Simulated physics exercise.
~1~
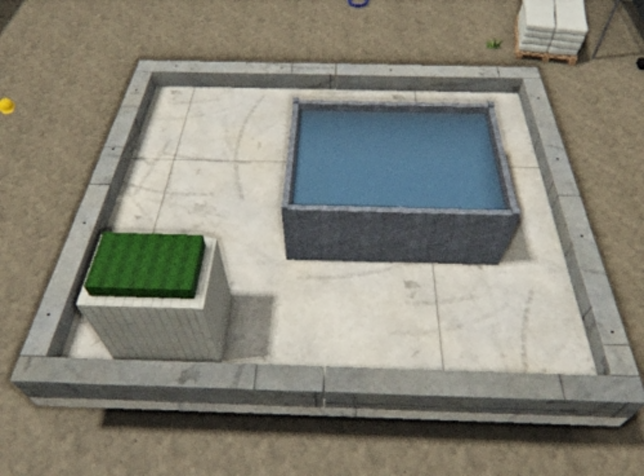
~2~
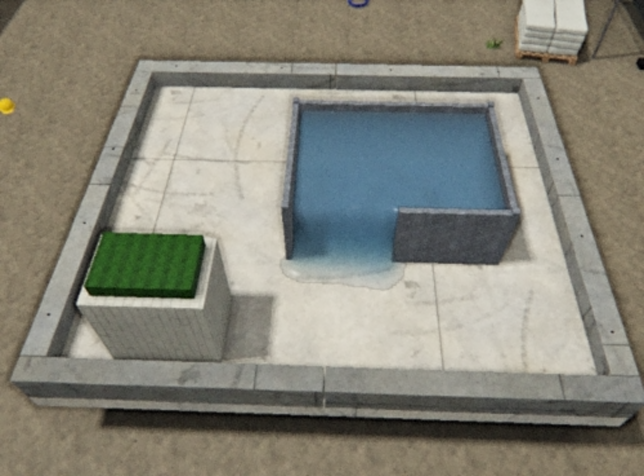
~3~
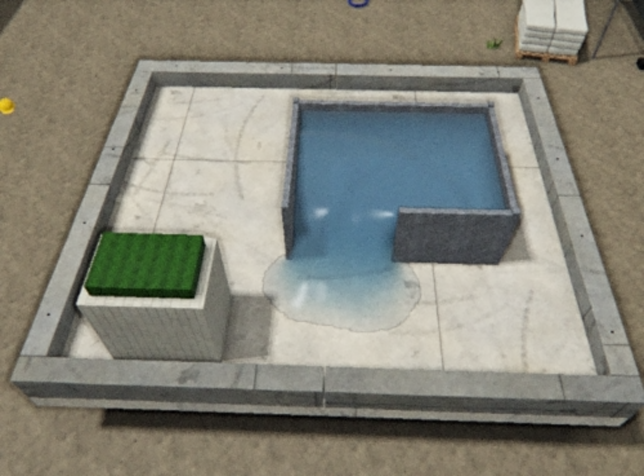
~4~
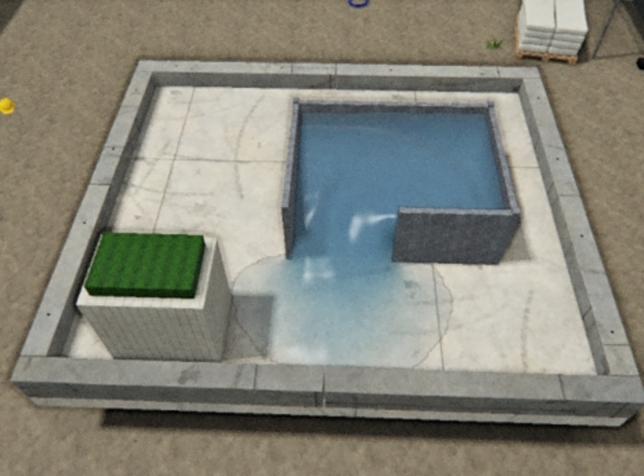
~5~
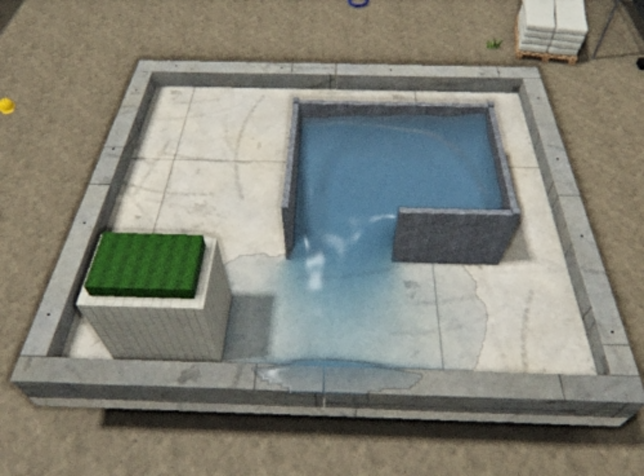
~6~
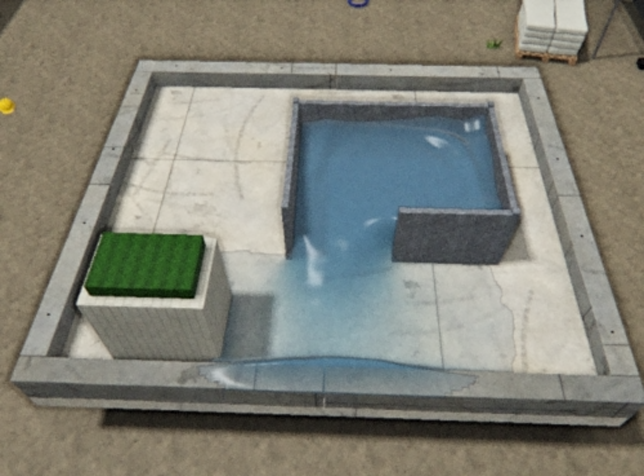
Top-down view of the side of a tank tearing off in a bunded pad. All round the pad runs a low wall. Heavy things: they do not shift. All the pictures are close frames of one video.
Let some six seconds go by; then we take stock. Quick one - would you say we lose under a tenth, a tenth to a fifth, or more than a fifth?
The loss is ten to twenty in a hundred.
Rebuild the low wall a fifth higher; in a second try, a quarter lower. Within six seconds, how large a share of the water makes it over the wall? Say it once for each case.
Roughly 8 per cent, then roughly 26 per cent.
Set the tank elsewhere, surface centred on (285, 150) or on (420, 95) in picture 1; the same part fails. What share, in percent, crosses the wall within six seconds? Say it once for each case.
Note: Try one close to 8 in a hundred, try two close to 6.
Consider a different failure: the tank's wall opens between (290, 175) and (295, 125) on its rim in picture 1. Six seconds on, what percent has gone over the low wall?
Estimate: Some 6 in a hundred.
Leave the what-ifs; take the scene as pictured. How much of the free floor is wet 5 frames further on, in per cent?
Around 25 in a hundred.
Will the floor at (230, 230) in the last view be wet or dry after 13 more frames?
That spot: Soaked.
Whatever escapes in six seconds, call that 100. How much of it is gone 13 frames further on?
About 85 per cent.
A moment on, water covers 20 % of the floor; the low wall has let 1 % over.
Next, water covers 25 % of the floor; the low wall has let 3 % over.
Then, water covers 50 % of the floor; the low wall has let 12 % over.
Later, water covers 70 % of the floor; the low wall has let 14 % over.
In the end, water covers 80 % of the floor; the low wall has let 14 % over.
